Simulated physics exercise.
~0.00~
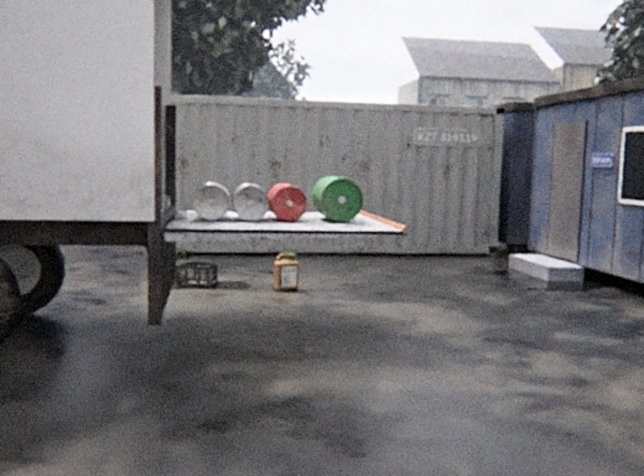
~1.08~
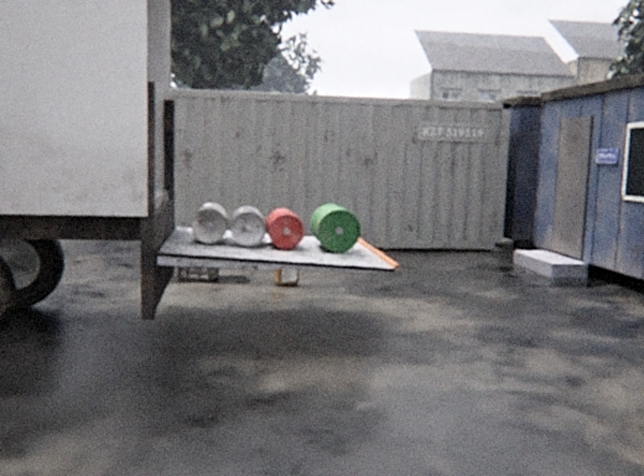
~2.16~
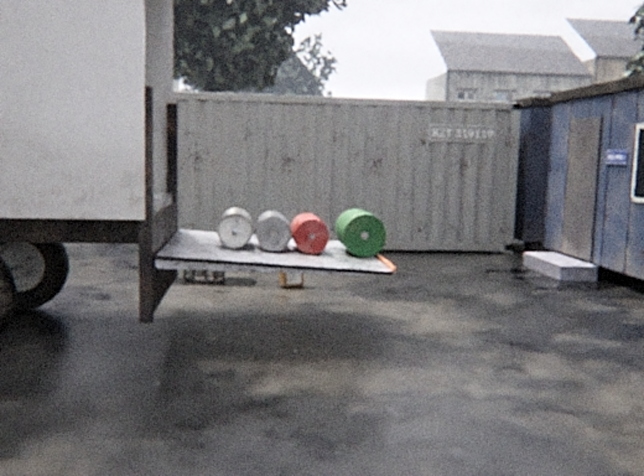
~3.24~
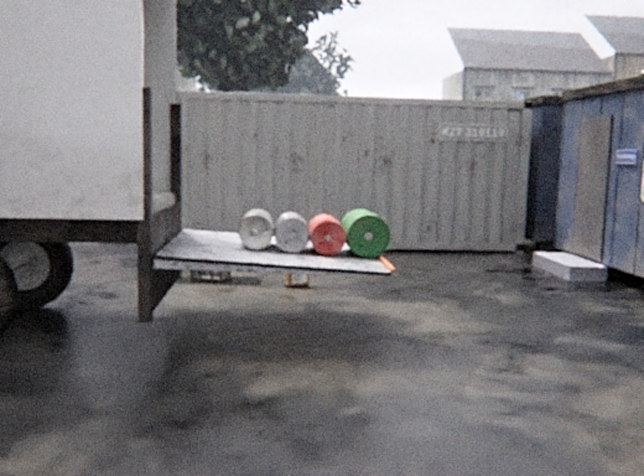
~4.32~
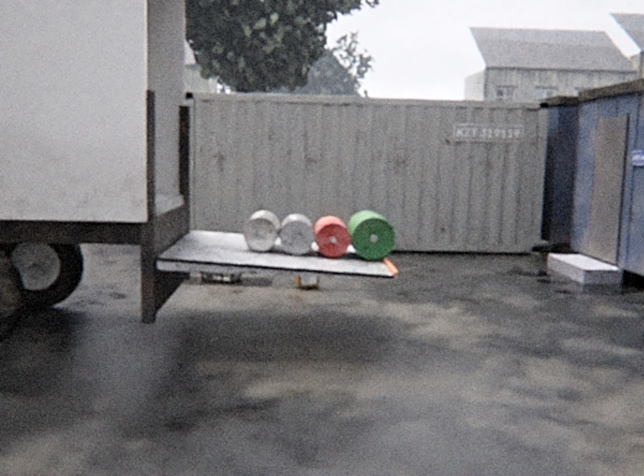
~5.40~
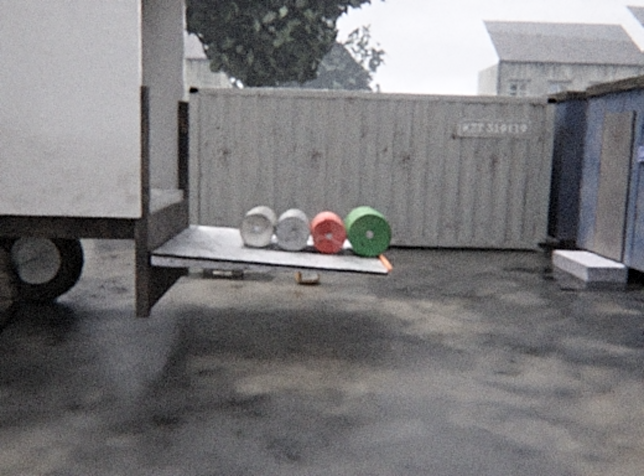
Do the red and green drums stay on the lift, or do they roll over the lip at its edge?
Both the red and the green drum stay on the lift, coming to a stop near the outer edge without going over.
